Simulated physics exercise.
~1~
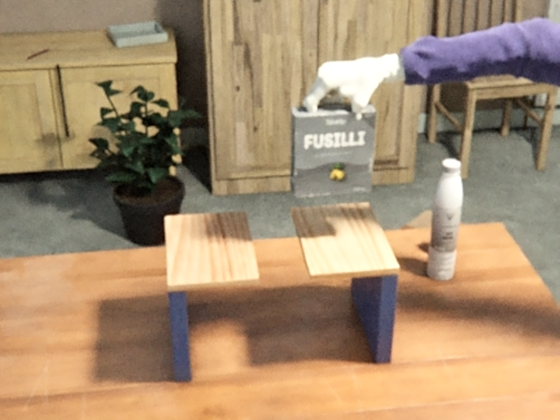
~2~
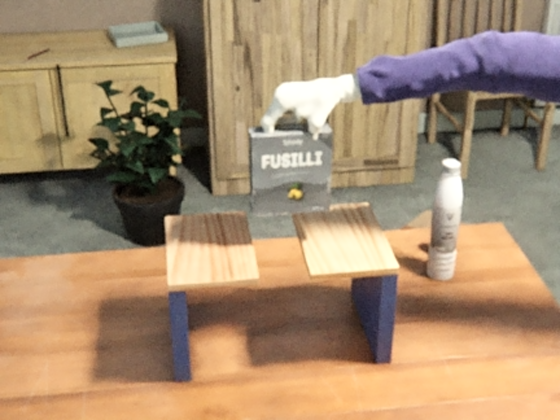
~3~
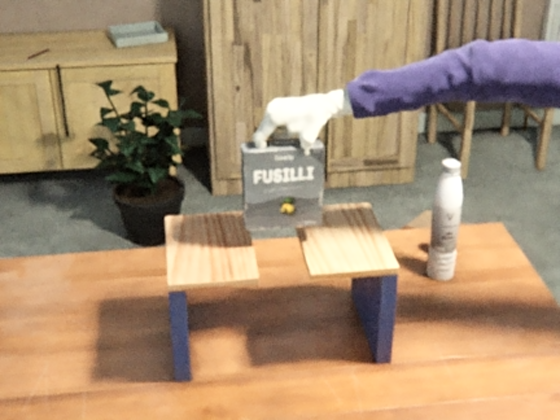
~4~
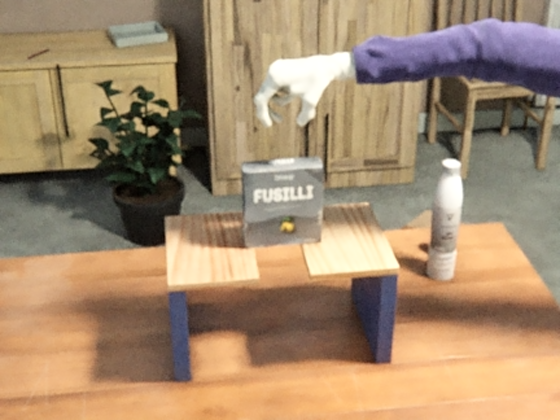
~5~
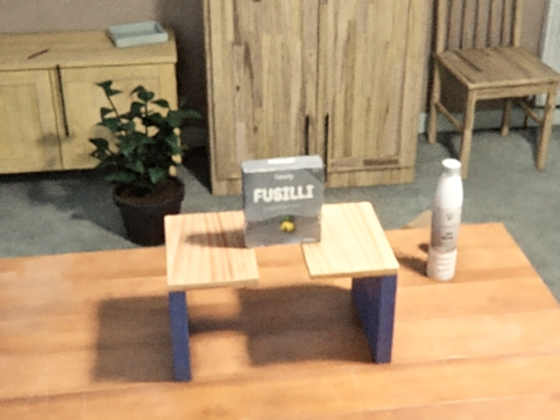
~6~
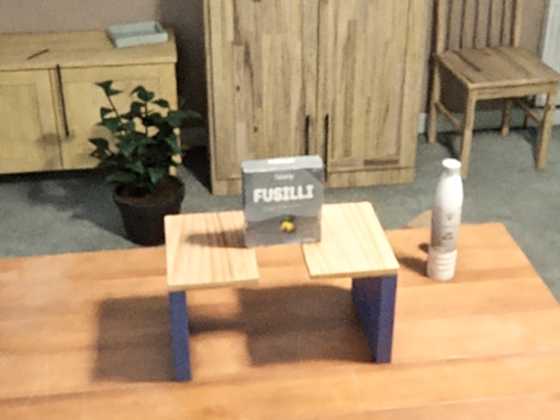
A grey box of fusilli hangs from a white-gloved hand in a purple sleeve, above a small stand whose two pale wooden top boards leave a gap between them. The fixed view looks slightly down on a wooden table, with a white bottle at right and a potted plant, cabinets and a chair behind. The hand carries the box left and lowers it to the gap. It then lets go and draws back, leaving the box upright. The box does not drop through; it stays lodged between the boards, still upright, while the bottle stands unmoved.
